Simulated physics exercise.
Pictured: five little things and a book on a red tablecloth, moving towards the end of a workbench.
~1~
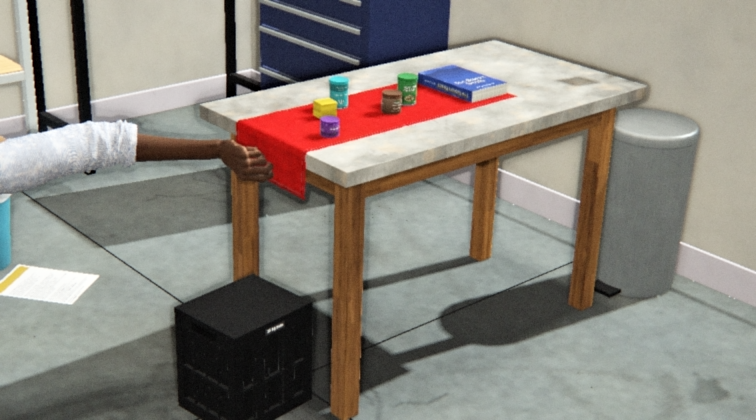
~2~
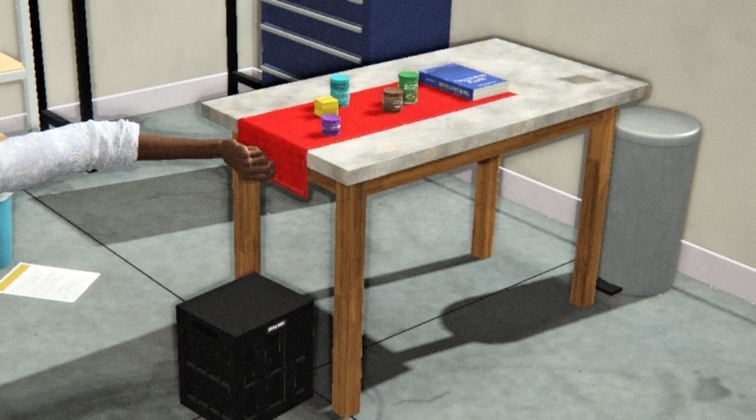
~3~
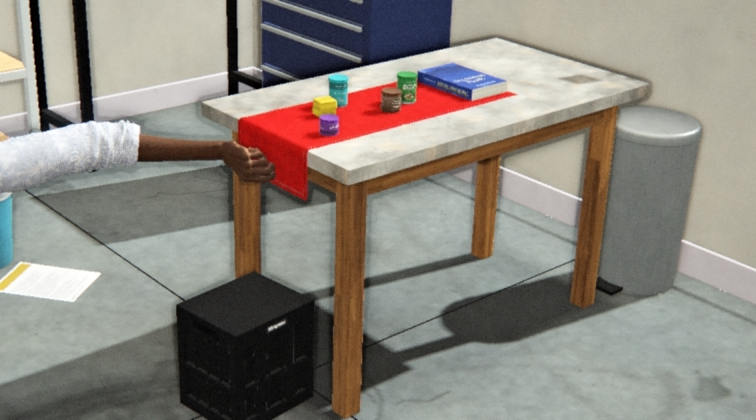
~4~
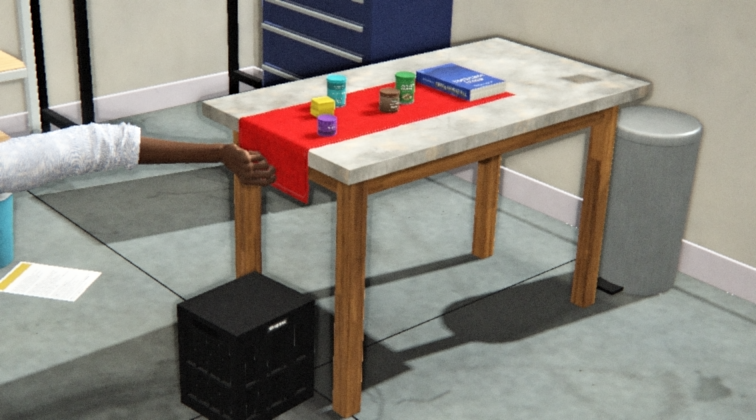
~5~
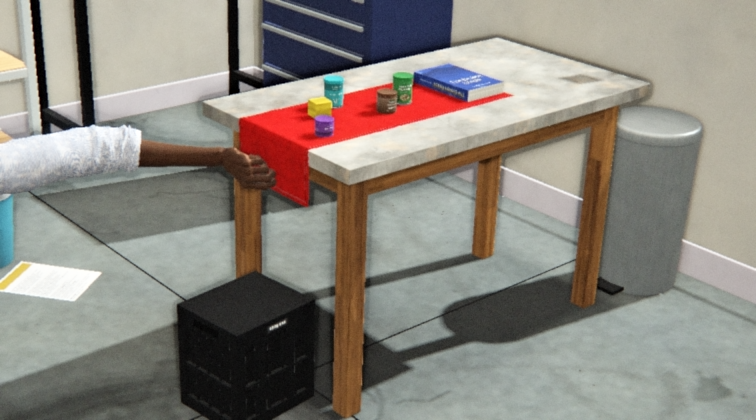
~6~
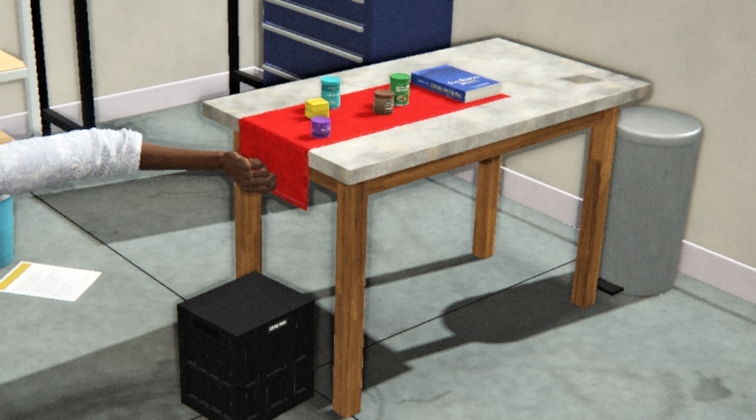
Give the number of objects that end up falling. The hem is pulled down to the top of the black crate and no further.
What comes down is a trio.
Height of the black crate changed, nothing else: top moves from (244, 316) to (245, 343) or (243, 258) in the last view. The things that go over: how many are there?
Counting them gives 4 and 1.
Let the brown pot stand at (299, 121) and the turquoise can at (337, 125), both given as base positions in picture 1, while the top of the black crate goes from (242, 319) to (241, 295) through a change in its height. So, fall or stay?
The brown pot falls, the turquoise can comes down.
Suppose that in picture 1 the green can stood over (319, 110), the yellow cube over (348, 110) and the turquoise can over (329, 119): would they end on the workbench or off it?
Note: Green can lost; yellow cube lost; turquoise can lost.
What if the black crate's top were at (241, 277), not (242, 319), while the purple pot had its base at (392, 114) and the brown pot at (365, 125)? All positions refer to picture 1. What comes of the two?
The purple pot does not fall; the brown pot remains up.
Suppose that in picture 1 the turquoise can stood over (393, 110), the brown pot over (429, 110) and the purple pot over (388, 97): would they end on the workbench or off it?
The turquoise can would stay in place, the brown pot would stay in place, the purple pot would stay in place.
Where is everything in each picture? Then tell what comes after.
Hem (305, 200); purple pot (330, 119); yellow cube (325, 101); turquoise can (339, 79); brown pot (392, 92); green can (408, 76); top of the crate (242, 319), in the first picture.
Hem (308, 198); purple pot (331, 117), in the second picture.
Hem (307, 201); yellow cube (325, 99), in the third picture.
Hem (308, 203); turquoise can (336, 77); top of the crate (244, 316), in the fourth picture.
Hem (308, 207); brown pot (387, 91), in the fifth picture.
Hem (308, 211); purple pot (321, 120); yellow cube (317, 101); turquoise can (331, 79); brown pot (384, 92); green can (400, 76), in the sixth picture.
Early on, hem near (270, 261); purple pot and yellow cube gone.
Midway, hem on the crate; purple pot, yellow cube and turquoise can gone.
Finally, hem on the crate; purple pot, yellow cube and turquoise can gone. Over the edge go three.
